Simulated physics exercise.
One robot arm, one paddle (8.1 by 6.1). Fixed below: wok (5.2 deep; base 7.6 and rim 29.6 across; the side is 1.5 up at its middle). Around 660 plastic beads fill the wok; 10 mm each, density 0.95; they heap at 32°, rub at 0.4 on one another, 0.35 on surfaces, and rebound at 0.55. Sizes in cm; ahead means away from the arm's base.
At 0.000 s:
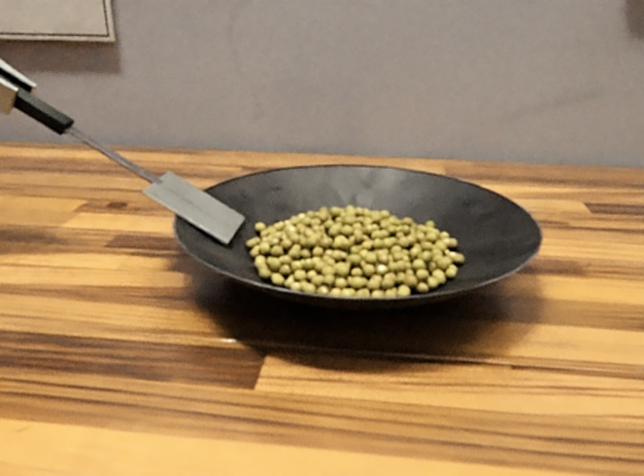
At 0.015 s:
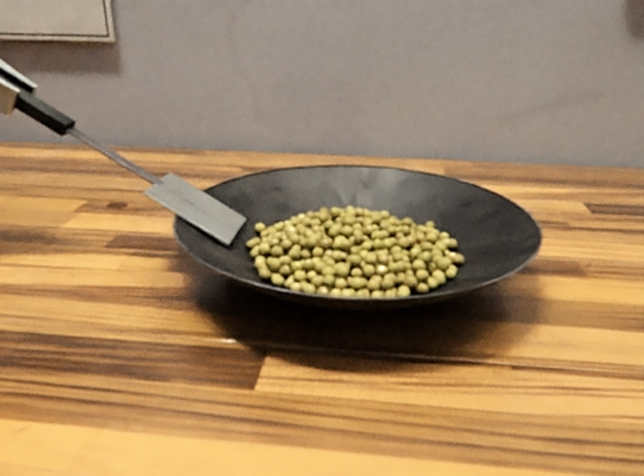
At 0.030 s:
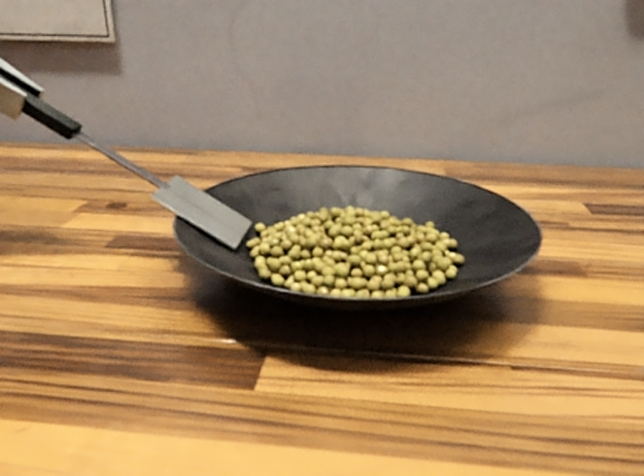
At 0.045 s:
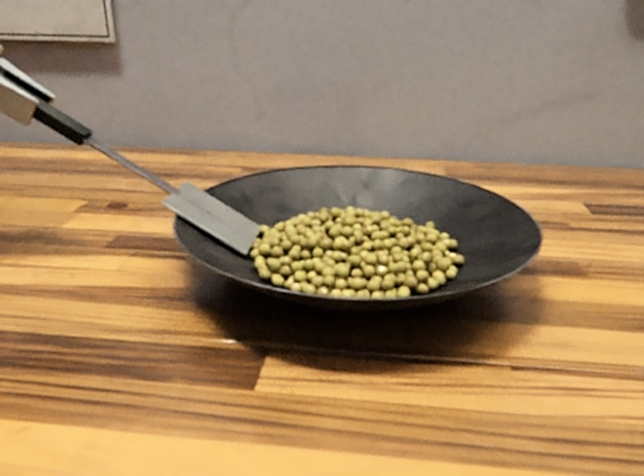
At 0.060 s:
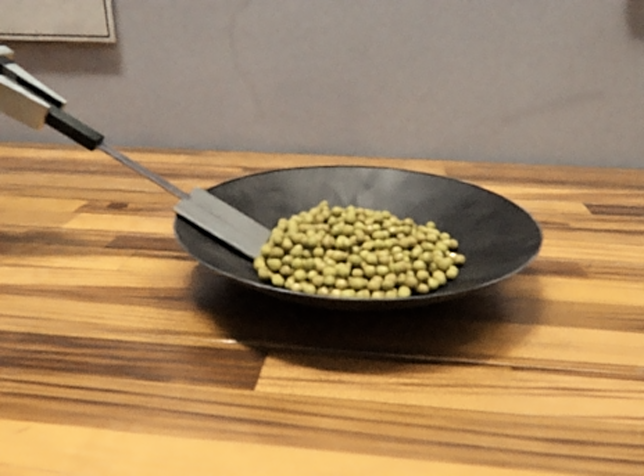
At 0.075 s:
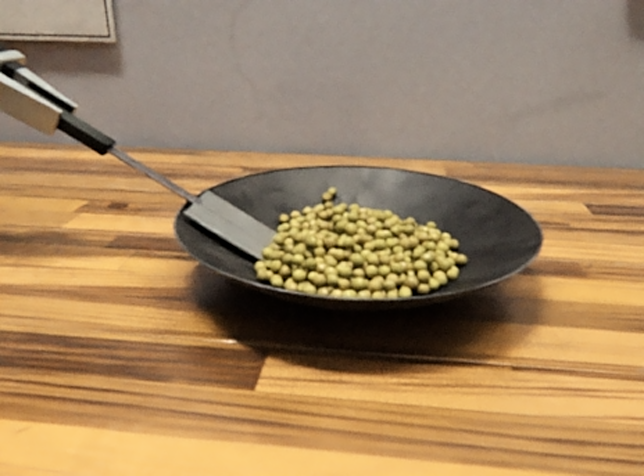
In the video, a robot arm slides a flat metal paddle down and to the right inside a dark, shallow wok, pushing into a heap of green beads, and the beads near the paddle bunch up slightly higher.
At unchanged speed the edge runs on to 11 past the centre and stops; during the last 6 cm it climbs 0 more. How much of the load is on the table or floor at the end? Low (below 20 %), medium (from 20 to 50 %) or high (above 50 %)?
Share on the table or floor: Low (below 20 %).
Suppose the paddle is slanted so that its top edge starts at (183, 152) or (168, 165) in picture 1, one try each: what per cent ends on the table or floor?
Some 20 and 15 per cent.
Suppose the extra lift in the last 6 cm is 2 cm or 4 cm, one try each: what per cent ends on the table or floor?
About 15 and 15 per cent.
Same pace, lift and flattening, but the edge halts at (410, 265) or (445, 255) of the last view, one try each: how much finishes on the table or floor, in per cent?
Some 0 and 0 per cent.
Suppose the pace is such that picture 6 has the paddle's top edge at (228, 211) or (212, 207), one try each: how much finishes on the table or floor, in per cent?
About 30 and 20 per cent.
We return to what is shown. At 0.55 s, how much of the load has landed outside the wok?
Some 15 per cent.
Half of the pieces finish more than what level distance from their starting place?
Some 3 cm.
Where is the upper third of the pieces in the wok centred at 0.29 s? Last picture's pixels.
Around (452, 233).
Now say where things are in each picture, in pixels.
The paddle top edge at (156, 182), sloping 31°; upper third of the load around (357, 241), from x 250 to 460, top at y 210; 664 in the wok, in the first picture.
The paddle top edge at (157, 183), sloping 31°; upper third of the load around (357, 241), from x 250 to 460, top at y 210, in the second picture.
The paddle top edge at (164, 186), sloping 31°; upper third of the load around (357, 242), from x 250 to 460, top at y 210, in the third picture.
The paddle top edge at (174, 192), sloping 31°; upper third of the load around (357, 242), from x 255 to 460, top at y 210, in the fourth picture.
The paddle top edge at (185, 197), sloping 31°; upper third of the load around (356, 240), from x 260 to 460, top at y 205, in the fifth picture.
The paddle top edge at (196, 202), sloping 31°; upper third of the load around (356, 239), from x 260 to 460, top at y 190; 664 in the wok, in the sixth picture.
After 0.18 s, sloping 31°, highest piece 7 above the table; 662 in the wok, 2 on the blade or in flight.
After 0.29 s, sloping 31°, highest piece 6 above the table; 662 in the wok, 2 on the table or floor.
After 0.55 s, sloping 31°, highest piece 7 above the table; 575 in the wok, 85 on the table or floor, 4 on the blade or in flight.
After 1.60 s, sloping 31°, highest piece 6 above the table; 575 in the wok, 89 on the table or floor.
In the end, 575 in the wok, 89 on the table or floor. That is 13 % on the table or floor.
